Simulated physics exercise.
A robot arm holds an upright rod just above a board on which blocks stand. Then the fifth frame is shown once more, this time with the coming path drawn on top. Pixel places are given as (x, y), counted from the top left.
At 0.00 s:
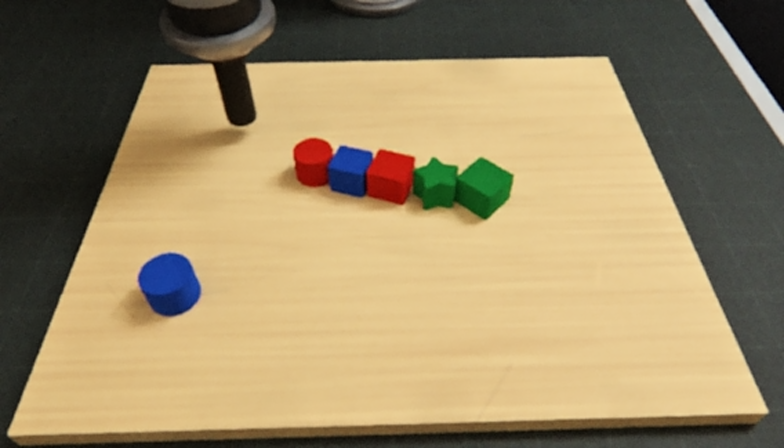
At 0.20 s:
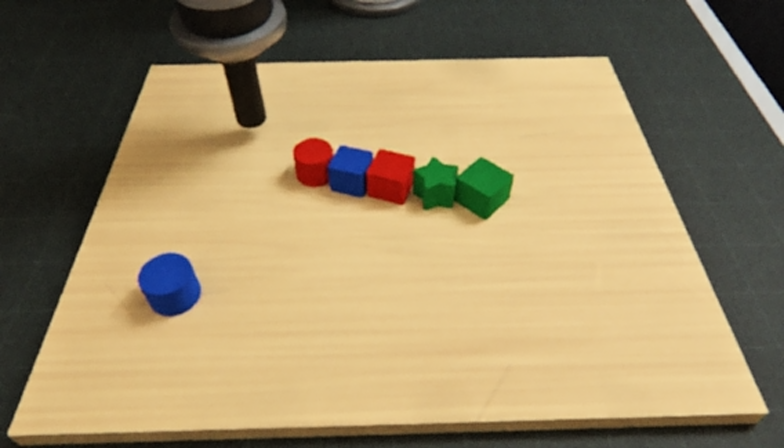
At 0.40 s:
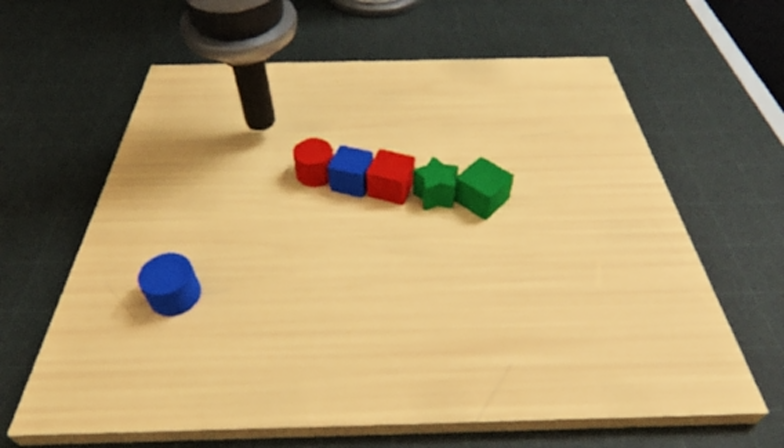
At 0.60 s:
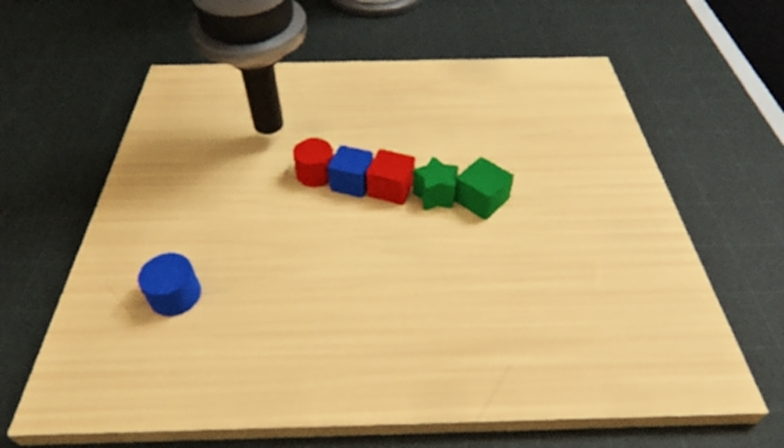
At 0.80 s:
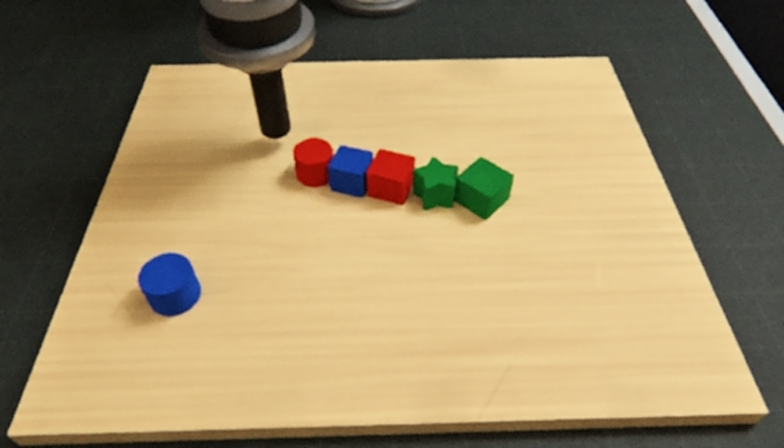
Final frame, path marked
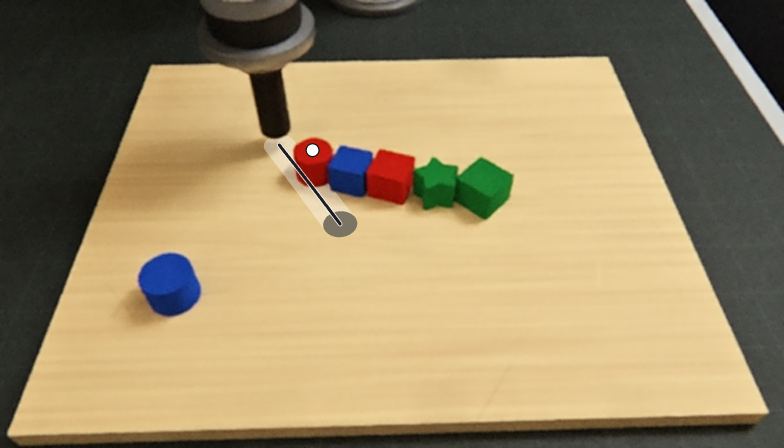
A robot arm's dark rod moves slightly right toward a still row of colored blocks.
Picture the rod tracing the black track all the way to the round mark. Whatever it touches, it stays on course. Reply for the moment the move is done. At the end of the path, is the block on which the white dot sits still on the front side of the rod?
In short: Yes.
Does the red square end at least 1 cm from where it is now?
Yes, I think so.
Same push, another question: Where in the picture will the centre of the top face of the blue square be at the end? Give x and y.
My estimate: (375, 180).
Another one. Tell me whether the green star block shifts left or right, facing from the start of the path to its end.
Facing the way the path runs, start to end, you'll find the green star block has shifted left.
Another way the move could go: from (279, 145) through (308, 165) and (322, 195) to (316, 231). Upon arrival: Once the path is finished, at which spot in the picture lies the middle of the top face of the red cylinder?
Put as a pixel place, it's (339, 230).
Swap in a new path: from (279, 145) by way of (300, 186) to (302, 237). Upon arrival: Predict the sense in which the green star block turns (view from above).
Answer: Clockwise.
Drawn move, straight from (279, 145) to (340, 224); the dot is on the red cylinder.
What follows on the original path. One third of the way, rod (296, 155); red cylinder (322, 160); blue square (360, 165); red square (398, 166); green star block (441, 173).
Two thirds of the way, rod (317, 181); red cylinder (338, 193); blue square (375, 179), turned 35° anticlockwise; red square (409, 167), turned 40° anticlockwise; green star block (451, 170), turned 15° clockwise.
At the end, rod (339, 210); red cylinder (361, 224); blue square (375, 180), turned 40° anticlockwise; red square (409, 167), turned 40° anticlockwise; green star block (451, 170), turned 20° clockwise.
